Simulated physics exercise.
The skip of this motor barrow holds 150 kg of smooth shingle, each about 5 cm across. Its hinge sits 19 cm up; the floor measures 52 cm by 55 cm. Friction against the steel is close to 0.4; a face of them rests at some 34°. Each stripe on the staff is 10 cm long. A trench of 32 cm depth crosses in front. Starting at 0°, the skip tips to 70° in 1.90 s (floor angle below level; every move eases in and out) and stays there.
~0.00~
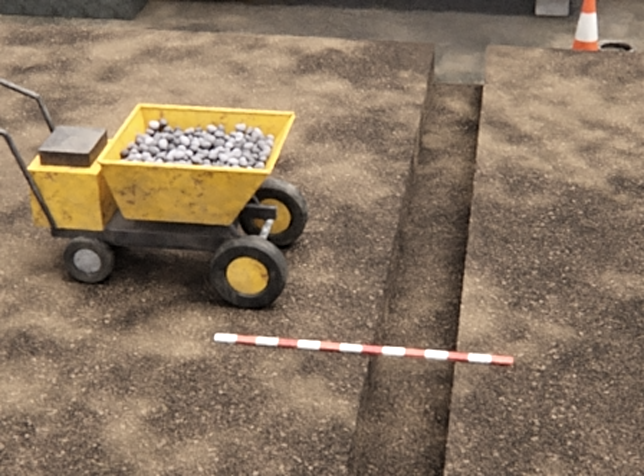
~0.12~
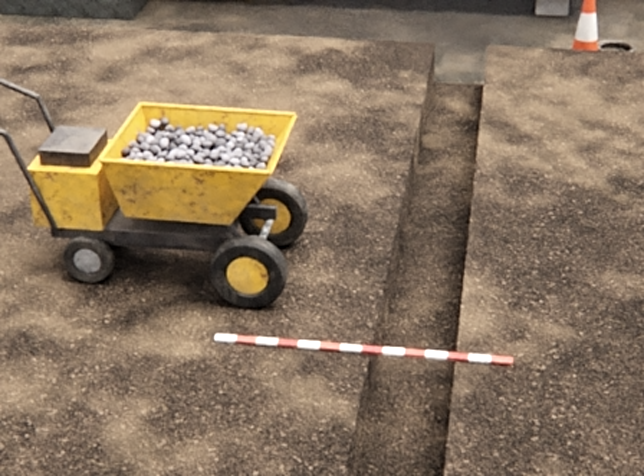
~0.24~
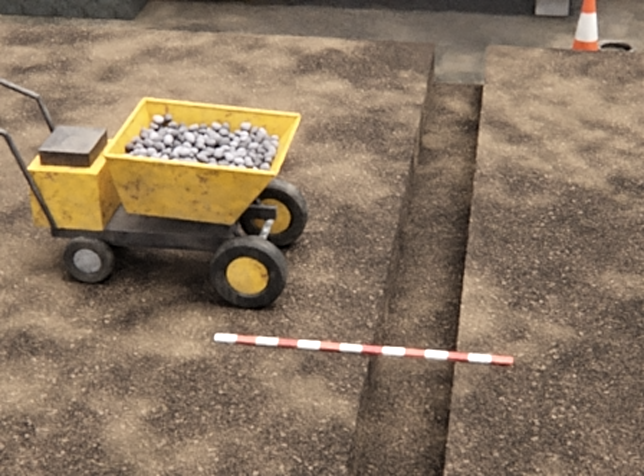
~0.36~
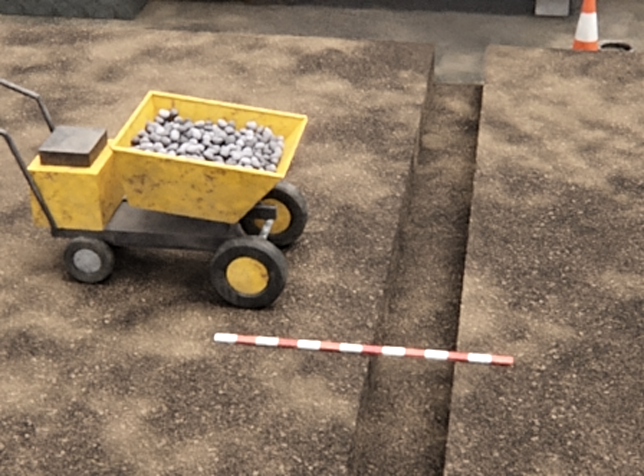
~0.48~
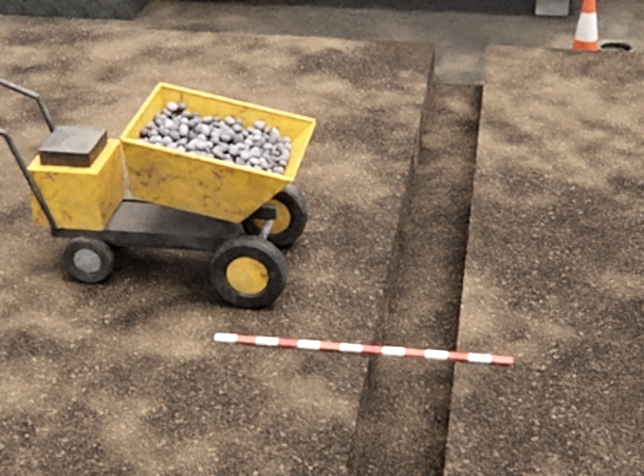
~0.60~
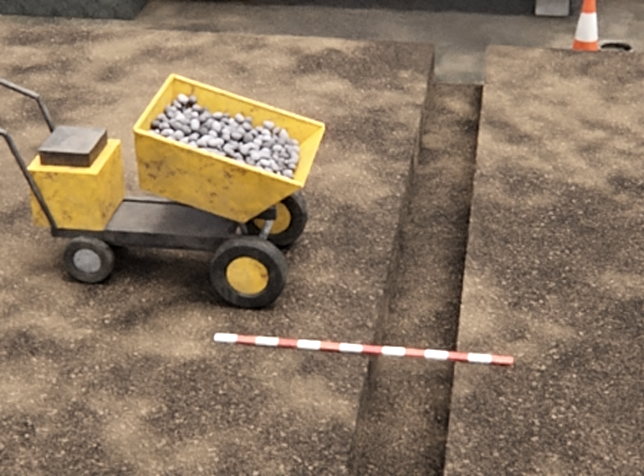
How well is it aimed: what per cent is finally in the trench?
Some 100 per cent of it.
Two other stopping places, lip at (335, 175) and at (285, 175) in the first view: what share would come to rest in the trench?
Near 50 per cent from the first place, 95 from the second.
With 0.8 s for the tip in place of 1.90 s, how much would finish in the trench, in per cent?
Then about 90 per cent.
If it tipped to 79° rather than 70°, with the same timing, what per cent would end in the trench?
It would be near 100 per cent.
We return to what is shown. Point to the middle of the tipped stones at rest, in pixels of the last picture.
Around (422, 322).
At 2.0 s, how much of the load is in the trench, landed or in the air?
About 50 per cent by then.
After 1.4 s the floor is at 59°; 100 % in the skip; the foremost stones are at (372, 224).
After 2.0 s the floor is at 70°; 47 % in the skip, 1 % short of the trench, 52 % in the trench; the foremost stones are at (465, 311).
After 2.3 s the floor is at 70°; 25 % in the skip, 1 % short of the trench, 74 % in the trench; the foremost stones are at (484, 324).
After 4.3 s the floor is at 70°; 0 % in the skip, 100 % in the trench; the foremost stones are at (497, 306).
